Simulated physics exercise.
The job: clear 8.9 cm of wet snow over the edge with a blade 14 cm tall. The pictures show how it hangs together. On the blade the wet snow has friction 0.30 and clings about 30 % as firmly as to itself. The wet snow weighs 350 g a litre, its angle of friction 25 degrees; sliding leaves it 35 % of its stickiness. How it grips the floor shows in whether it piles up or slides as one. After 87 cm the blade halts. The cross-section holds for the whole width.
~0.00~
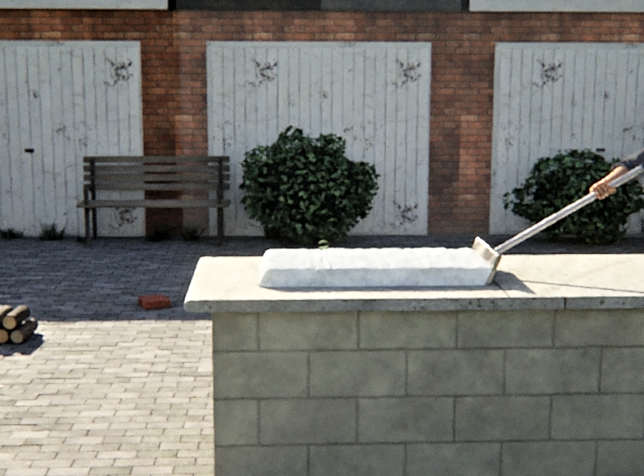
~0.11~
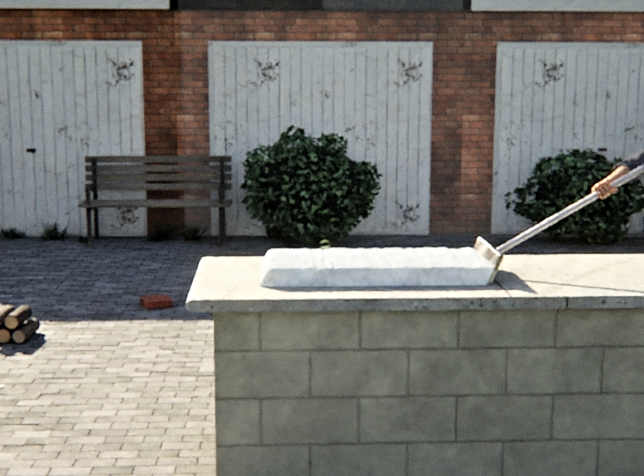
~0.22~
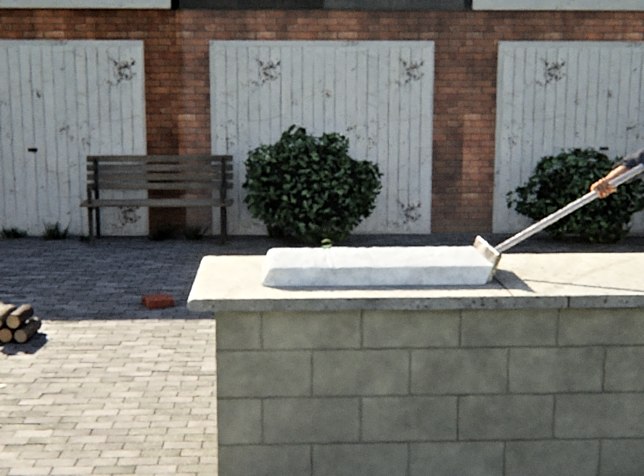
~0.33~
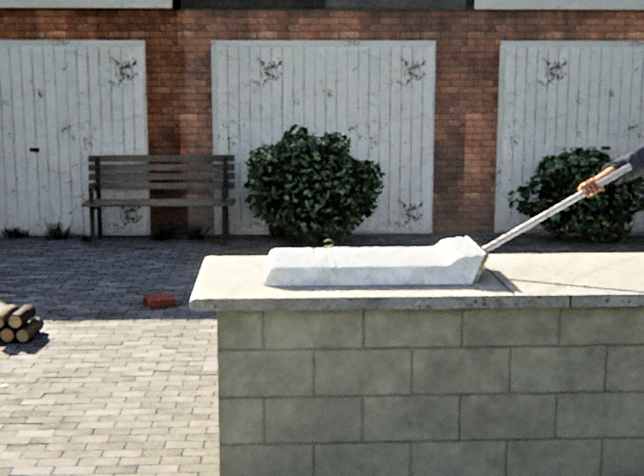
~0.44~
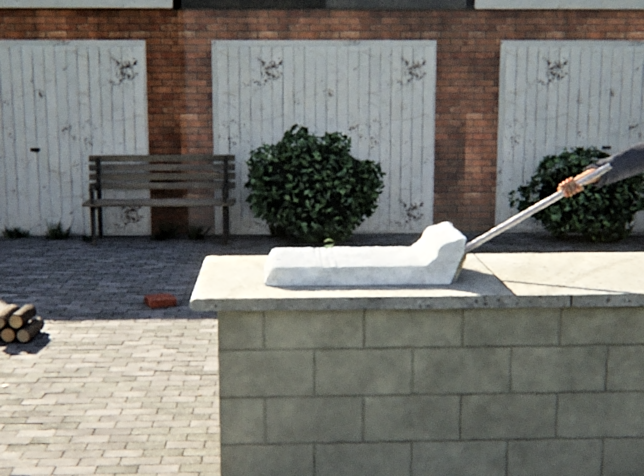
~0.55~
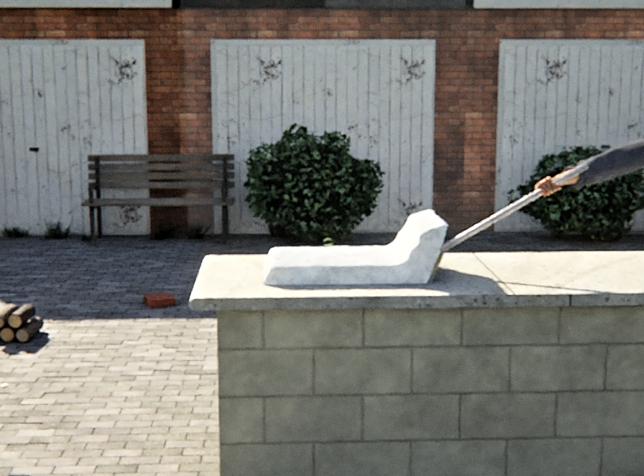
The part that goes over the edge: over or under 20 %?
The result is under 20 %.
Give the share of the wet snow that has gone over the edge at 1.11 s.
About 0 %.
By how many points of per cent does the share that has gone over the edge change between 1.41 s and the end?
About 0 %.
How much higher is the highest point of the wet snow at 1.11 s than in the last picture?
Roughly 0 cm.
After 0.81 s, 0 % has gone over the edge and 13 % has spilled back over the blade.
After 1.11 s, 0 % has gone over the edge and 23 % has spilled back over the blade.
After 1.41 s, 0 % has gone over the edge and 23 % has spilled back over the blade.
After 1.72 s, 0 % has gone over the edge and 23 % has spilled back over the blade.
After 1.82 s, 0 % has gone over the edge and 23 % has spilled back over the blade.
